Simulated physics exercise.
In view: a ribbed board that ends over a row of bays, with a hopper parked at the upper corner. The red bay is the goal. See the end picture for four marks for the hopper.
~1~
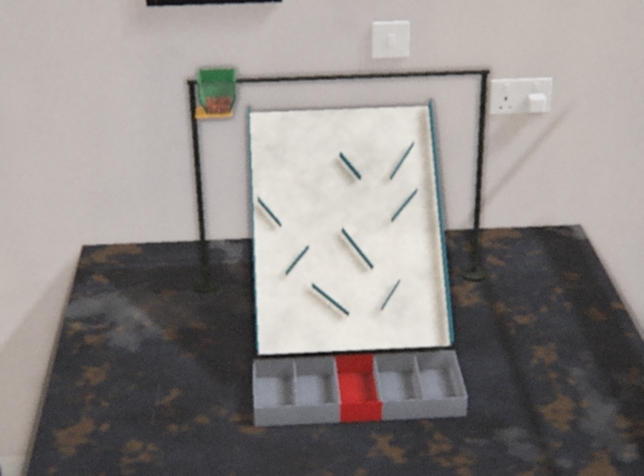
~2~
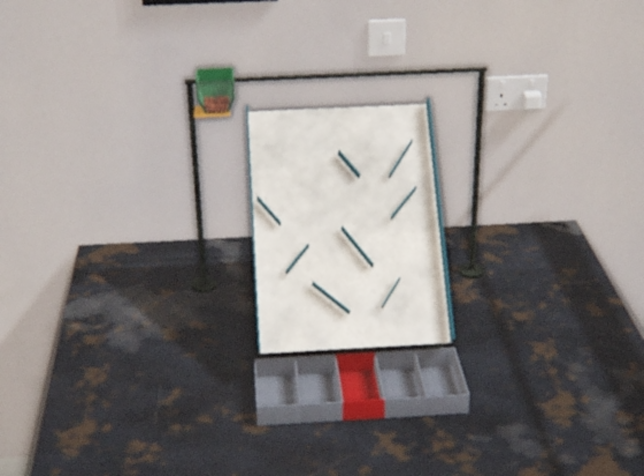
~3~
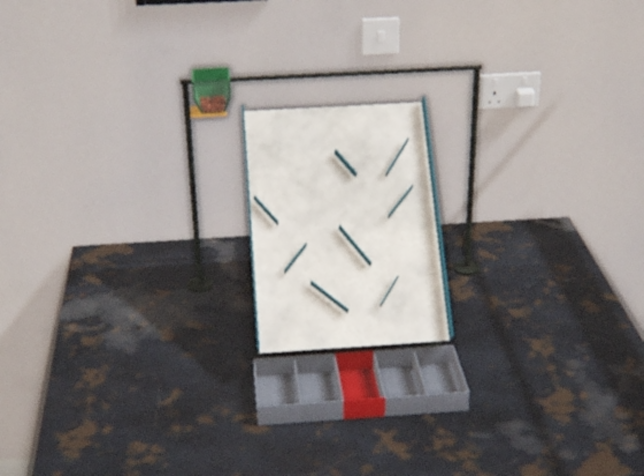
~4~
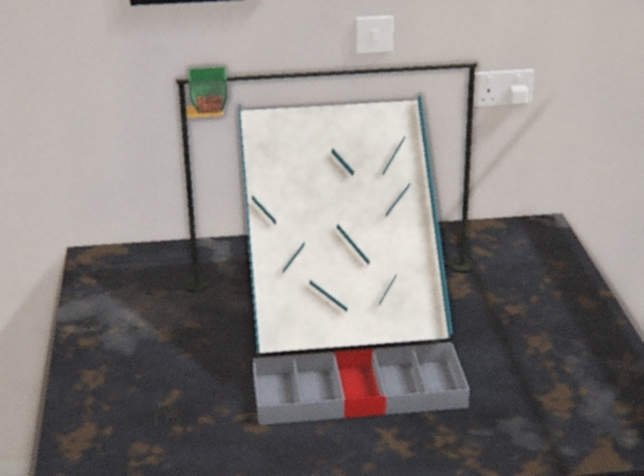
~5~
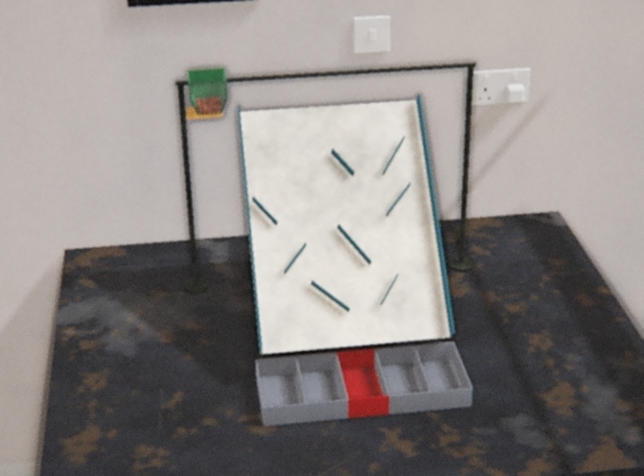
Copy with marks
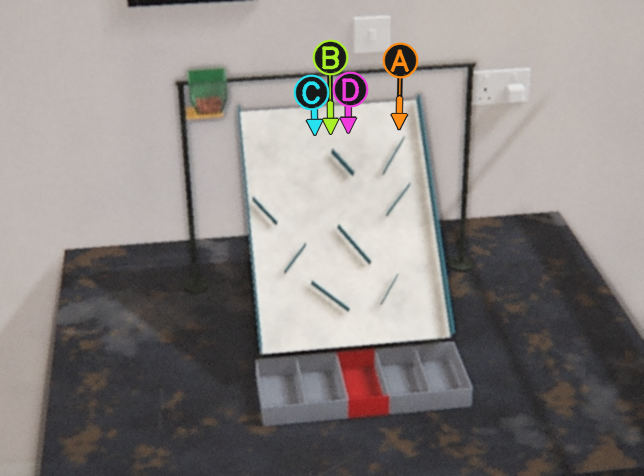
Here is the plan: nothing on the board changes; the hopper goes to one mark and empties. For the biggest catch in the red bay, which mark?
Choose D.
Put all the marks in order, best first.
The order is D, B, A, C.
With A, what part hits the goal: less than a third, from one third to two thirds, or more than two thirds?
Mark A gives from one third to two thirds.
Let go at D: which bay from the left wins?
The third from the left.
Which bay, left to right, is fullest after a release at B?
The third from the left.
On the marked copy, mark A meets the board at (399, 123); mark B meets the board at (330, 128); mark C meets the board at (314, 129); mark D meets the board at (348, 127).
If A is chosen, about a third in the red bay, about a third in other bays, about a quarter outside the box.
If B is chosen, about two thirds in the red bay, about a third in other bays.
If C is chosen, about a quarter in the red bay, about two thirds in other bays, a small part outside the box.
If D is chosen, nearly all in the red bay, a small part in other bays, a stray few outside the box.
